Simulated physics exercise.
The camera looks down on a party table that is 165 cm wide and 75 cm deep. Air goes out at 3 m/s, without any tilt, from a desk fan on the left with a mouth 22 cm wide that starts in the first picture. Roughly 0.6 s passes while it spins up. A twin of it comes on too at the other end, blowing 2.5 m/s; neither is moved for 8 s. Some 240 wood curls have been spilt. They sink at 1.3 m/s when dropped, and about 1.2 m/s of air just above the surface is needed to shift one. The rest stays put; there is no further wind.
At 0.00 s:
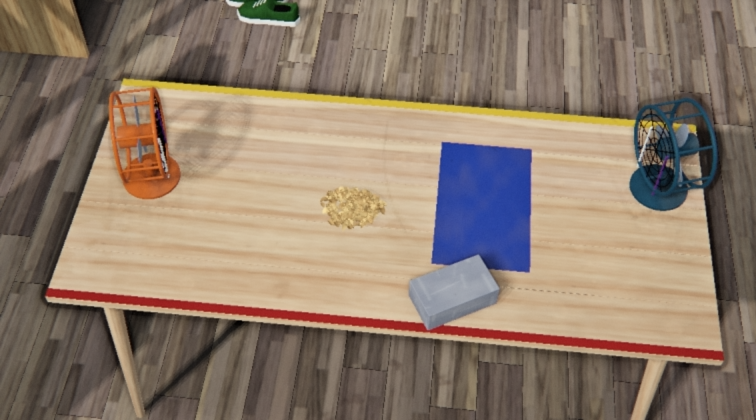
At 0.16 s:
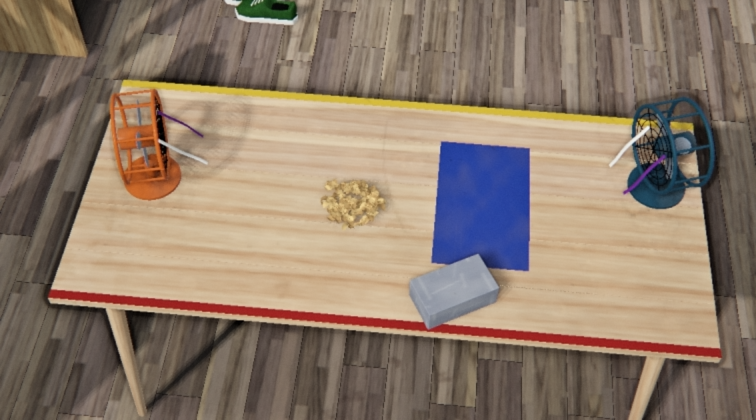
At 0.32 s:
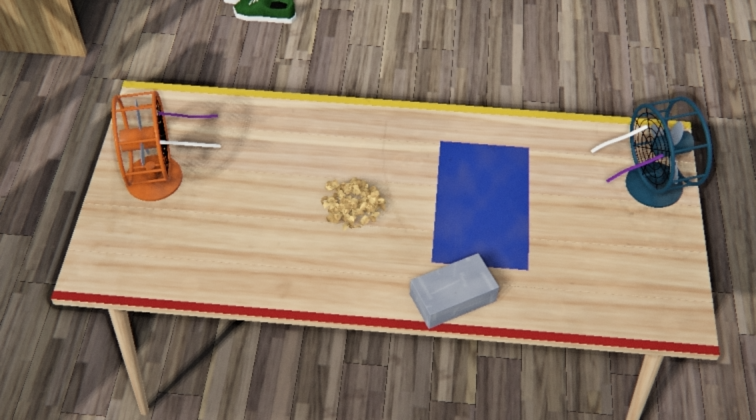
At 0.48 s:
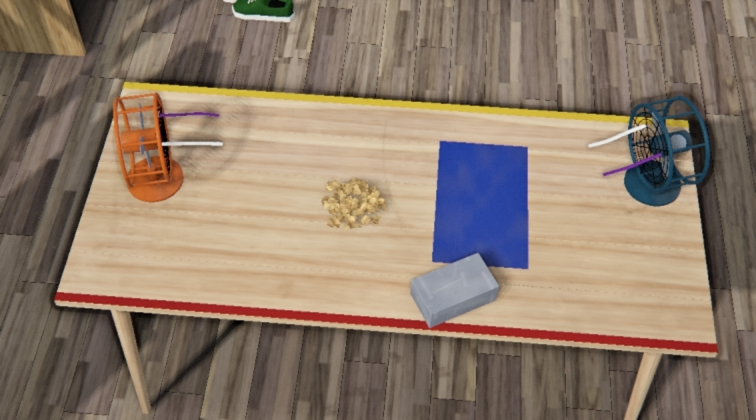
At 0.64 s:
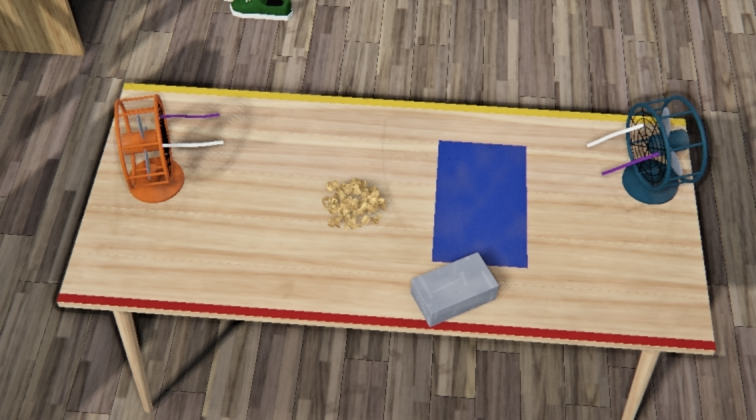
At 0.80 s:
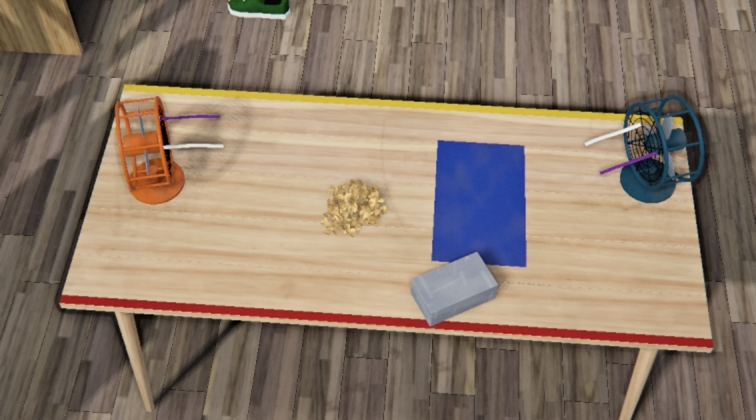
At first, a small pile of wood curls lies still on a table between an orange desk fan and a blue one, near a blue sheet and a gray block. Ribbons on both fans then lift and stream inward, while the pile barely changes, and lastly a few curls shift slightly, loosening its edges.
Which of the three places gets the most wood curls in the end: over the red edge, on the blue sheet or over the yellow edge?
The red one.
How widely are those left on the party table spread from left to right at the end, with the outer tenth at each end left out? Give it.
Around 30 cm.
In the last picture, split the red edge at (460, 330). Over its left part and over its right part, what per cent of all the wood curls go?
About 60 % left and 0 % right.
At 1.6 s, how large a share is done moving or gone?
The share is near 5 per cent.
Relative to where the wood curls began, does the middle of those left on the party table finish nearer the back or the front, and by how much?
It has moved forward by roughly 5 cm.
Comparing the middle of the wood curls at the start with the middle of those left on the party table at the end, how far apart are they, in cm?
About 5 centimetres.
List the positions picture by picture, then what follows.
The middle of the wood curls is near (353, 206), none has stirred yet, the mouth of the desk fan is at (140, 135) and that of the second one at (674, 147), in the first frame.
The middle of the wood curls is near (347, 202), none has stirred yet, the red edge is centred on (379, 327), the blue sheet is centred on (483, 203) and the yellow edge is centred on (404, 102), in the second frame.
The middle of the wood curls is near (347, 203), about 1 % have left their places and the top of a block is at (455, 283), in the third frame.
The middle of the wood curls is near (347, 203) and about 1 % have left their places, in the fourth frame.
The middle of the wood curls is near (348, 203) and about 1 % have left their places, in the fifth frame.
The middle of the wood curls is near (356, 207), the farthest in sight from the desk fan is at (384, 212) and about 15 % have left their places, in the sixth frame.
After 1.6 s, 90 % are still on the top, 9 % are over the red edge, 1 % on the blue sheet and 0 % over the yellow edge; the middle of those left on the top is near (364, 220).
After 2.6 s, 67 % are still on the top, 32 % are over the red edge, 0 % on the blue sheet and 1 % over the yellow edge; the middle of those left on the top is near (361, 210).
After 4.4 s, 55 % are still on the top, 44 % are over the red edge, 0 % on the blue sheet and 1 % over the yellow edge; the middle of those left on the top is near (353, 218).
After 8.0 s, at the end, 60 % are over the red edge, 0 % on the blue sheet and 1 % over the yellow edge; the middle of those left on the top is near (361, 221).
